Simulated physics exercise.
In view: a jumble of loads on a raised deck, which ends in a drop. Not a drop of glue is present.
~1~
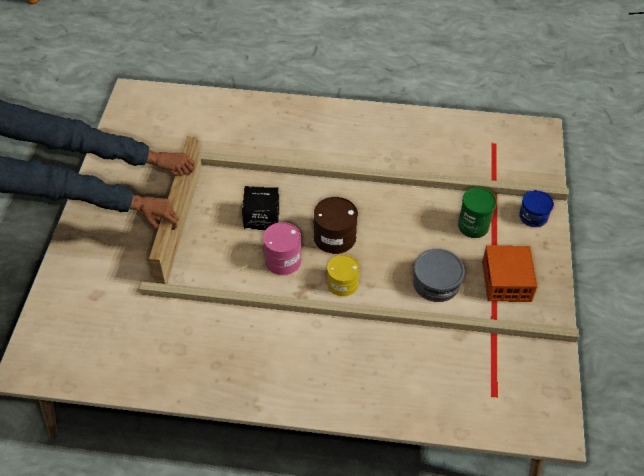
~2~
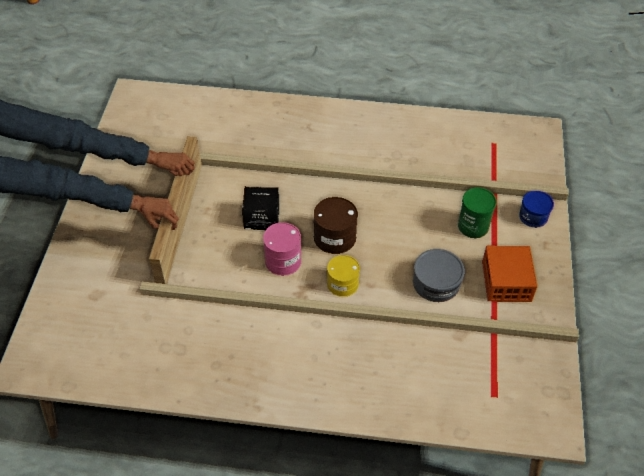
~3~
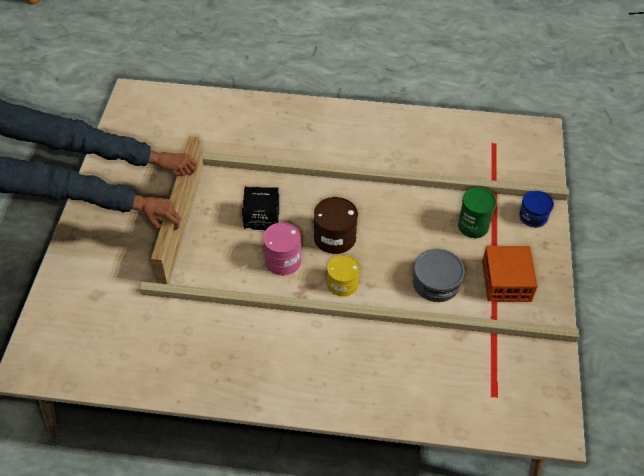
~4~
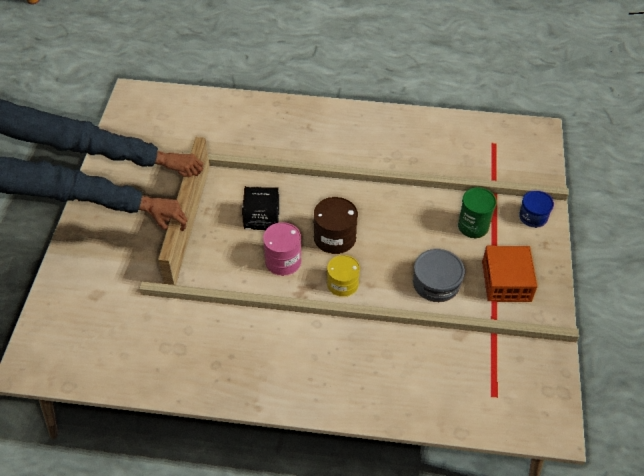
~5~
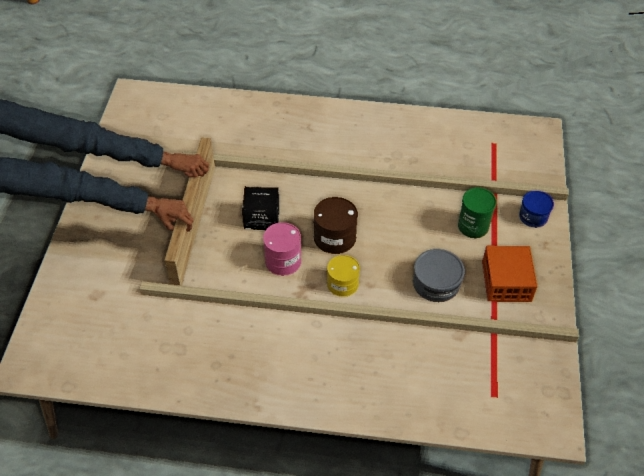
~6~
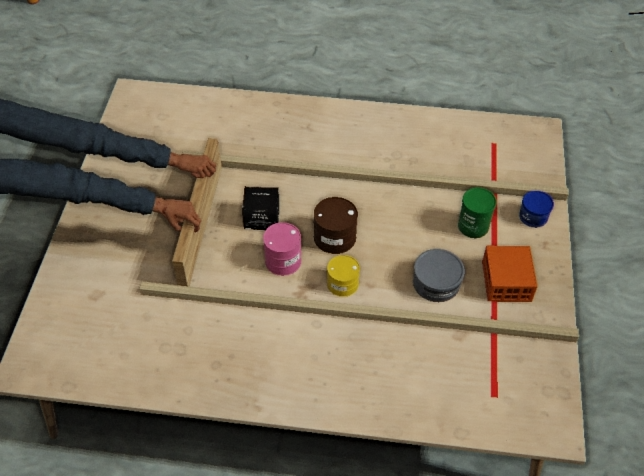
On a wooden table, two hands held a plank upright behind a scattering of colourful cans, a black box and an orange crate, then slid it slightly right while everything else stayed still.
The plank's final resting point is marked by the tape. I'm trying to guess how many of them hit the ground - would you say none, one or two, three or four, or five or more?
I would say one or two.
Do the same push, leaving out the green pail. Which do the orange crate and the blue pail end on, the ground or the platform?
Here's the picture: The orange crate is gone, and the blue pail hangs on.
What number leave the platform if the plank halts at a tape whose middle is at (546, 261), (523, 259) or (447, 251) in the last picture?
Respectively, 4, 3 and 0.
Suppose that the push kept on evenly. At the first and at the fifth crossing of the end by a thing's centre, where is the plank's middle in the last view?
Near (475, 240) first, near (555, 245) second.
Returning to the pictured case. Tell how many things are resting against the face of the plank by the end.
Contact count: 4.
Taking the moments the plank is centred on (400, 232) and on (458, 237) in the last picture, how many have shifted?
5 at one spot and 7 at the other.
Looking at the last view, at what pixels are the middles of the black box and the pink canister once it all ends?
In the last picture, roughly (514, 238) and (516, 272).
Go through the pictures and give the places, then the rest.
Blue pail (536, 209); orange crate (509, 273); green pail (477, 213); plank (177, 209); tape (494, 256), in the first frame.
Orange crate (509, 274); plank (177, 209), in the second frame.
Green pail (477, 214); brown canister (335, 225), in the third frame.
Blue pail (536, 209); black box (261, 209), in the fourth frame.
Orange crate (509, 274); yellow canister (343, 276), in the fifth frame.
Blue pail (536, 209); orange crate (509, 274); green pail (477, 214); plank (199, 211); tape (494, 256), in the sixth frame.
Soon after, none off yet; blue pail at rest near (536, 209); orange crate at rest near (509, 274); green pail at rest near (477, 214).
By the end, the number that fall off is one or two; fallen, orange crate.
